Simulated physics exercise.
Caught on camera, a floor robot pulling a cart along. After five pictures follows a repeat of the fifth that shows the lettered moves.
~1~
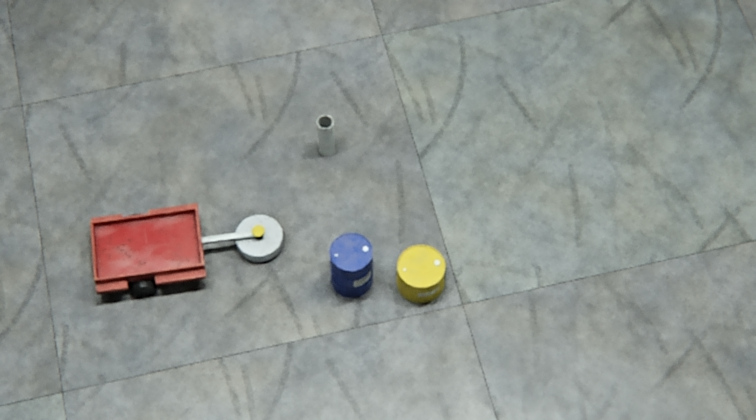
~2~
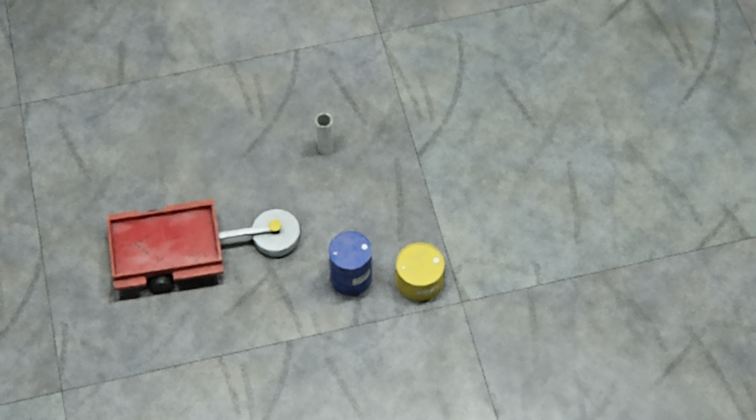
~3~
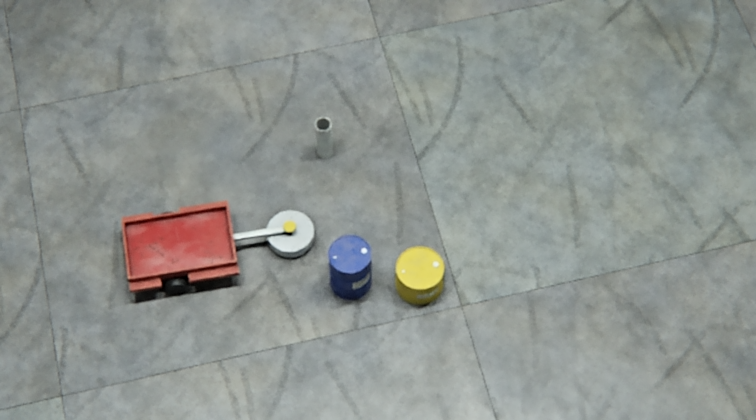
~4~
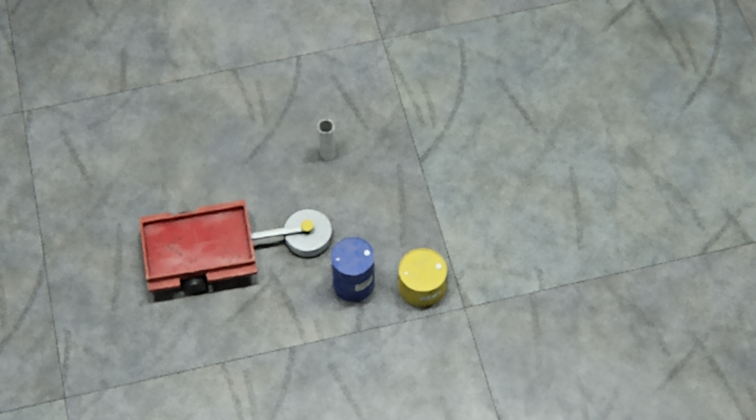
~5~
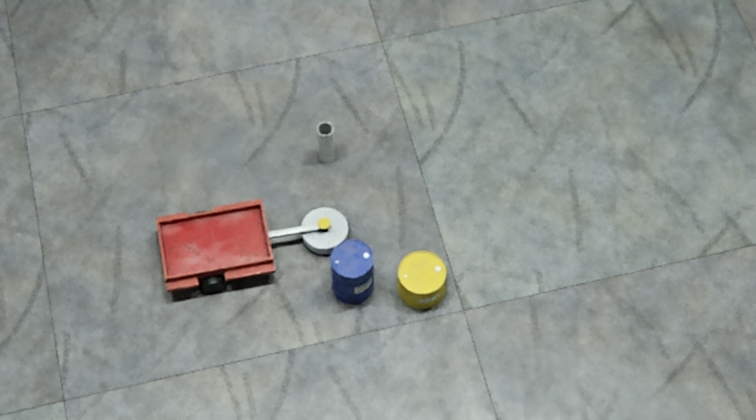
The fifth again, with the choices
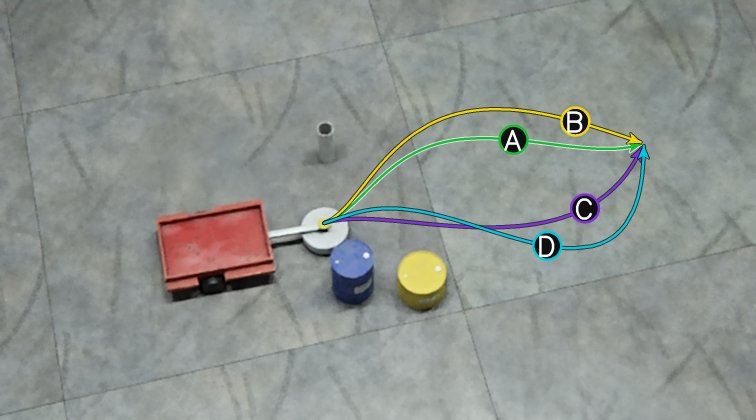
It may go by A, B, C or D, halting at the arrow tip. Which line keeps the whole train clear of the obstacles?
Route A touches nothing.
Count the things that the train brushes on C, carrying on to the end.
It touches two.
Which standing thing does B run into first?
The white post.
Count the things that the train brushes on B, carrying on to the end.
It touches one.
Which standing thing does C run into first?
The blue drum.
On the copy, A from (324, 223) via (462, 139) to (641, 144); B from (324, 223) via (459, 113) to (641, 142); C from (324, 223) via (501, 227) to (642, 148); D from (324, 223) via (530, 242) to (644, 146).
On A. First, robot (417, 158), cart (324, 200).
Then, robot (538, 149), cart (435, 162).
Finally, robot (642, 150), cart (538, 153); nothing has been touched.
By contrast, B meets the white post; C meets the blue drum and yellow tub; D meets the blue drum and yellow tub.
